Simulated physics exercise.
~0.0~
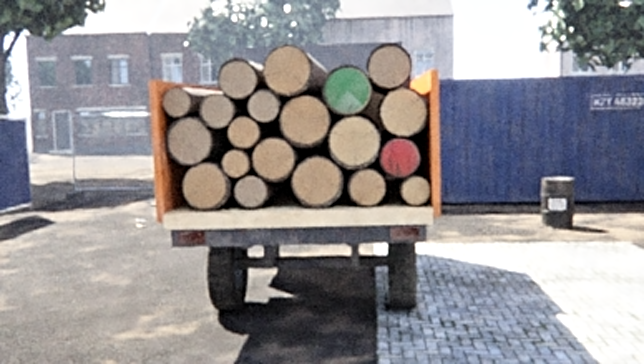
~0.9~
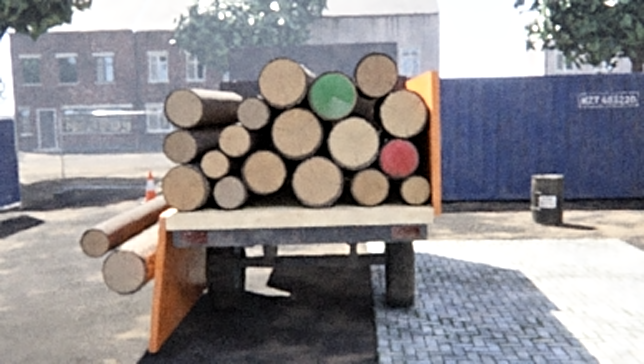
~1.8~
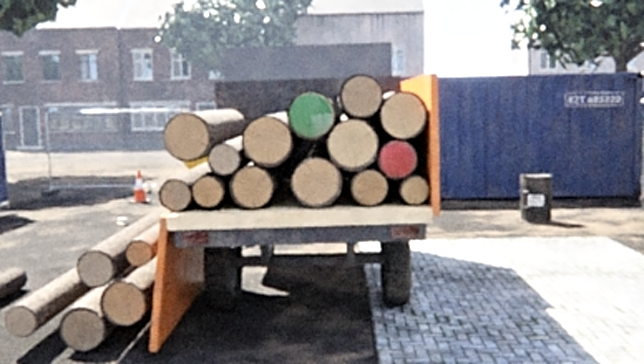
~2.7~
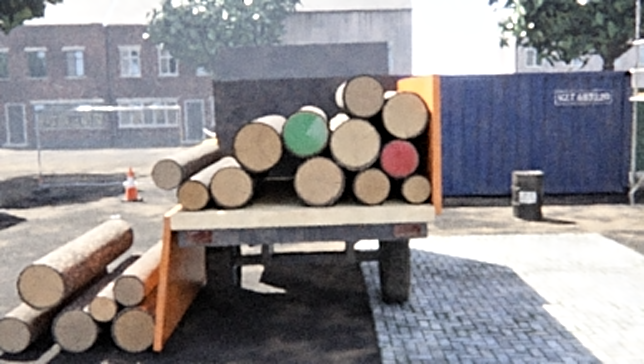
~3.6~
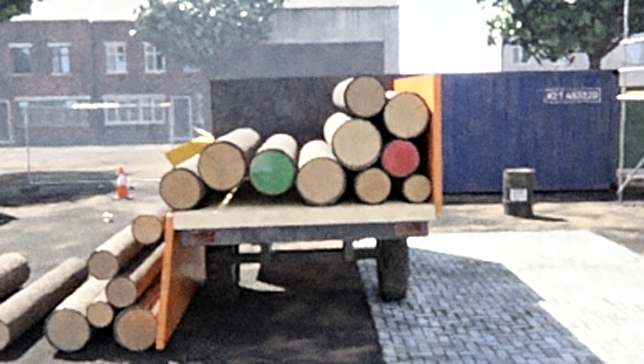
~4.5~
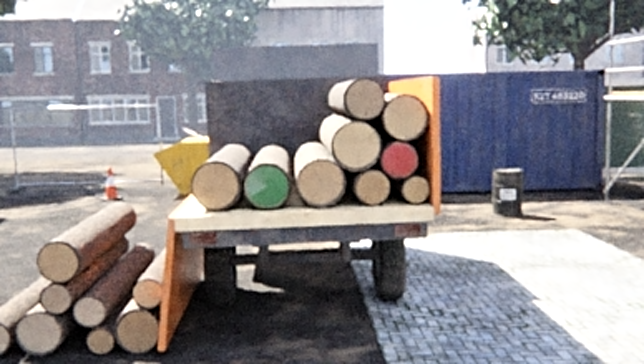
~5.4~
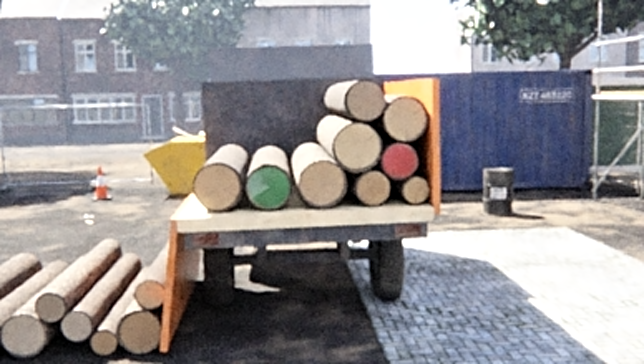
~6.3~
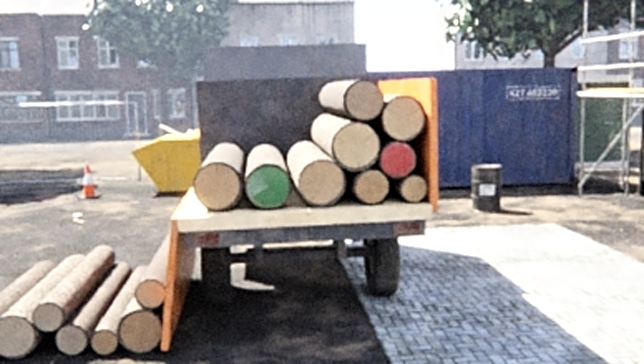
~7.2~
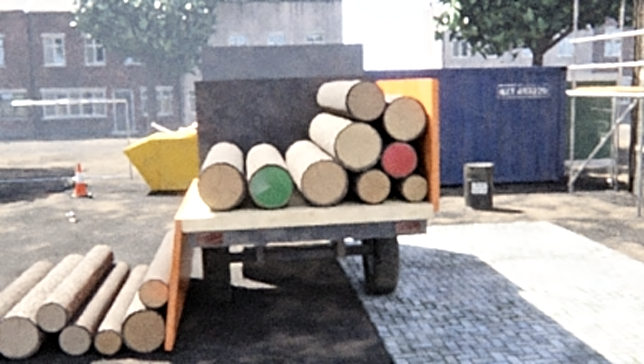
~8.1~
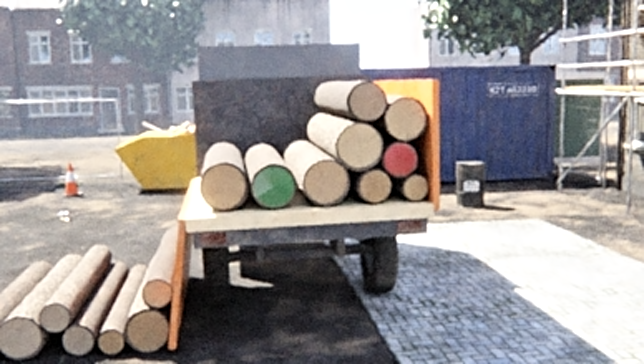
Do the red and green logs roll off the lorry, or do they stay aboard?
Both stay aboard. The red log remains up on other logs at the right, while the green one rolls left and down and comes to rest on the deck.
